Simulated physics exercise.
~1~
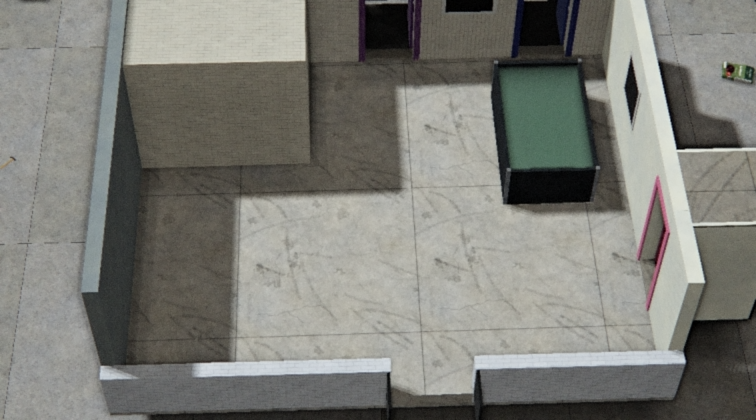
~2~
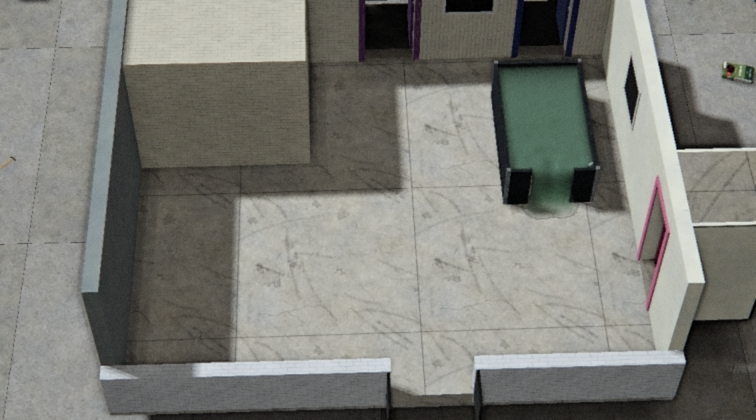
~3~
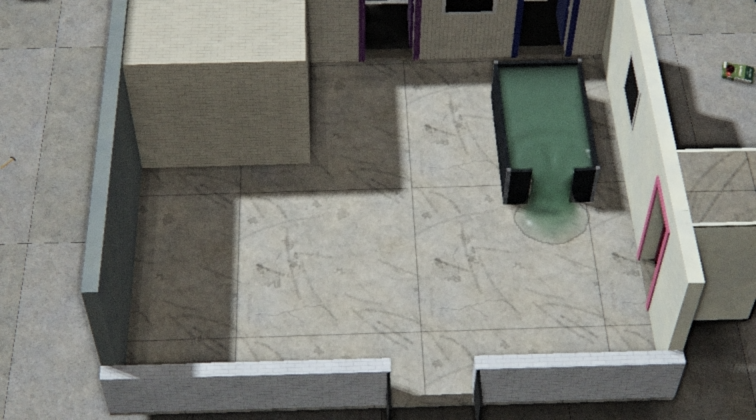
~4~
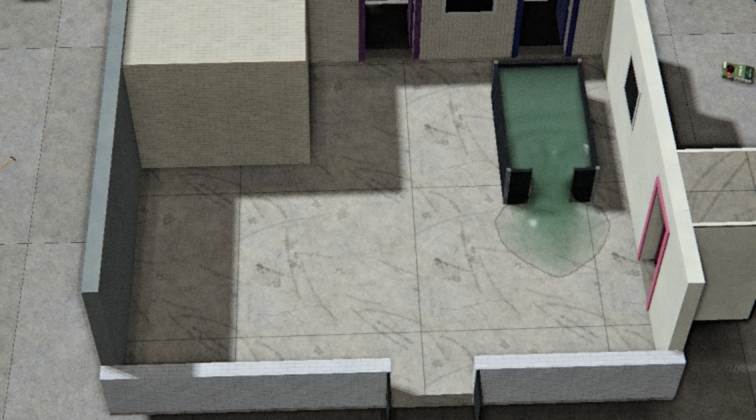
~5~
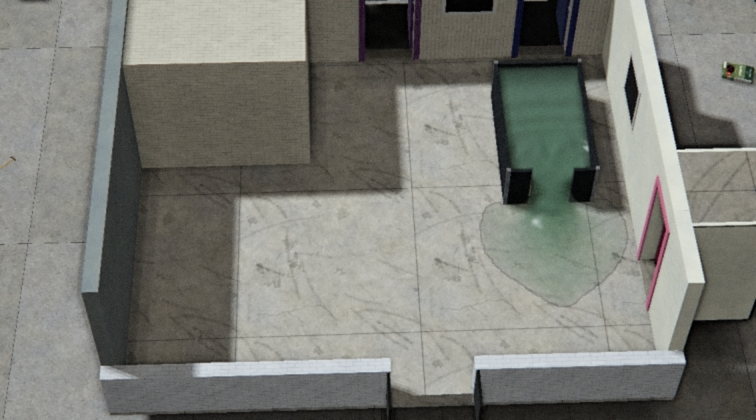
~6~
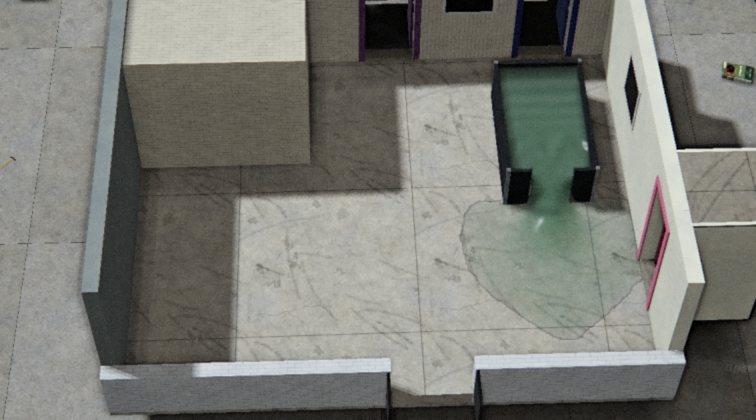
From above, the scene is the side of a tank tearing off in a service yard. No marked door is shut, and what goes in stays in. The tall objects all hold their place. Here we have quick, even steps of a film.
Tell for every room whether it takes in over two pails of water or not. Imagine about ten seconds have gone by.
The purple door does not, the blue door does not, the pink door takes in over two pails.
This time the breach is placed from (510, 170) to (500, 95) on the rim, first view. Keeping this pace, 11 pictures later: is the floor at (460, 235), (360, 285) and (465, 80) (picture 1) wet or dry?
Going through them, the first would be submerged, the next submerged and the last still bare.
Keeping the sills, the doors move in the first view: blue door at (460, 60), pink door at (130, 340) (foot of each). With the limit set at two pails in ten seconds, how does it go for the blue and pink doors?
The blue falls short, and the pink overflows.
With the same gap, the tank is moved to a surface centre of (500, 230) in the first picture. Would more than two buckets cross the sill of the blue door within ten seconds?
So the blue door crosses the line, if you ask me.
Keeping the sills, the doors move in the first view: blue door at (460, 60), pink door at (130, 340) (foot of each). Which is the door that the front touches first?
The flood hits the one in pink before any other door.
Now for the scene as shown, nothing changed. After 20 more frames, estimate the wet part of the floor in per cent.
It comes to roughly 30 in a hundred.
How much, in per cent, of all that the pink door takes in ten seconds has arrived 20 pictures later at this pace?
Around 40 percent.
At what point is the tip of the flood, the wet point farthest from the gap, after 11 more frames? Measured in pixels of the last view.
Roughly at (364, 383).
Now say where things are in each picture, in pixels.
In the first picture, the open tank at (545, 117) is whole and still.
In the second picture, the front is at (573, 209), out from the gap at (549, 191).
In the third picture, water pours out at (549, 191) and has run to (560, 240).
In the fourth picture, the front is at (565, 272), out from the gap at (549, 192).
In the fifth picture, the front is at (569, 301), out from the gap at (549, 191).
In the sixth picture, the front is at (566, 335), out from the gap at (549, 191).
A moment on, water covers 25 % of the floor; the purple door not reached, the blue door not reached, the pink door under two buckets in.
Next, water covers 30 % of the floor; the purple door not reached, the blue door not reached, the pink door over two buckets in.
Then, water covers 30 % of the floor; the purple door not reached, the blue door not reached, the pink door over two buckets in.
Later, water covers 55 % of the floor; the purple door not reached, the blue door not reached, the pink door far over two buckets in.
In the end, water covers 70 % of the floor; the purple door not reached, the blue door not reached, the pink door far over two buckets in.
